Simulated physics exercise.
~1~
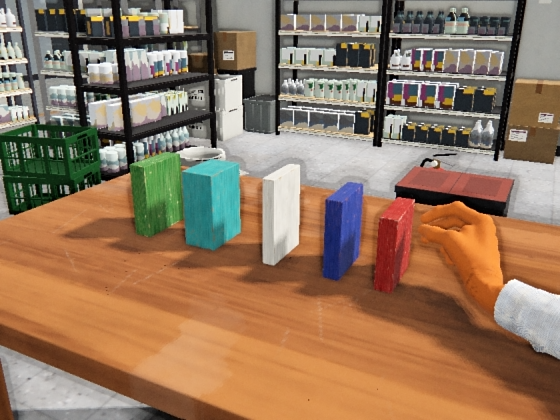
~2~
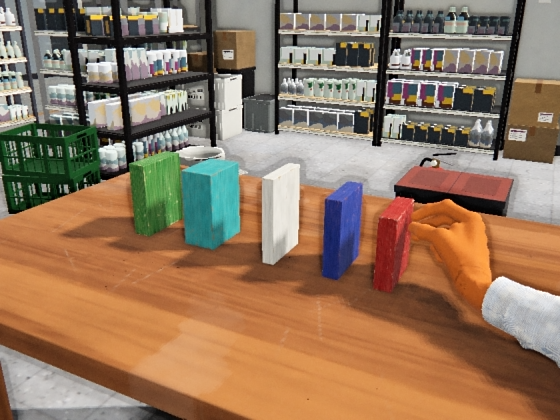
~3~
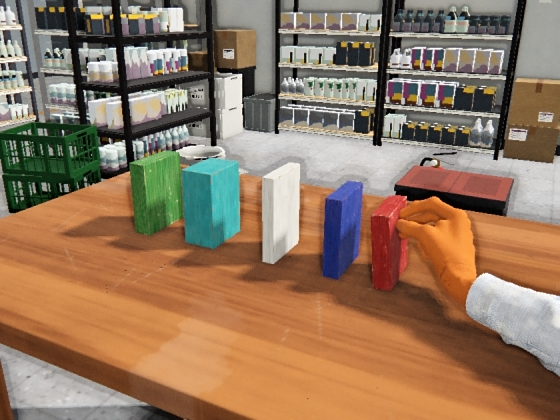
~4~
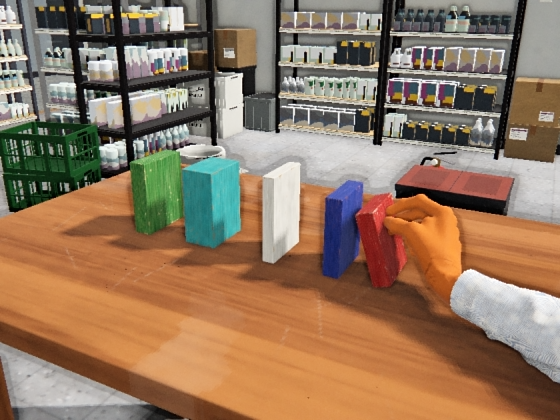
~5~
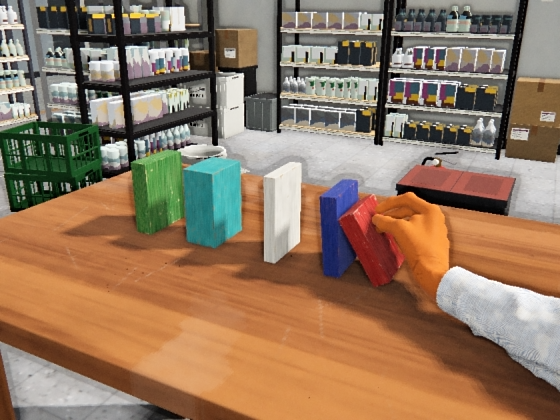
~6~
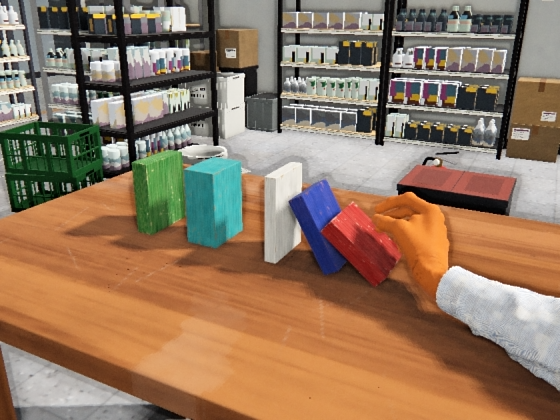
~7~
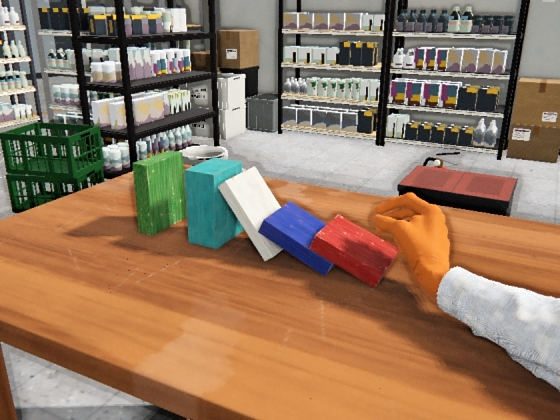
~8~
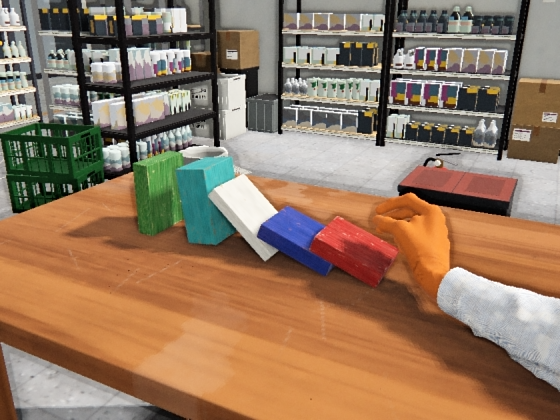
A gloved hand tips the red block, toppling blue and white leftward against the tilted turquoise block.
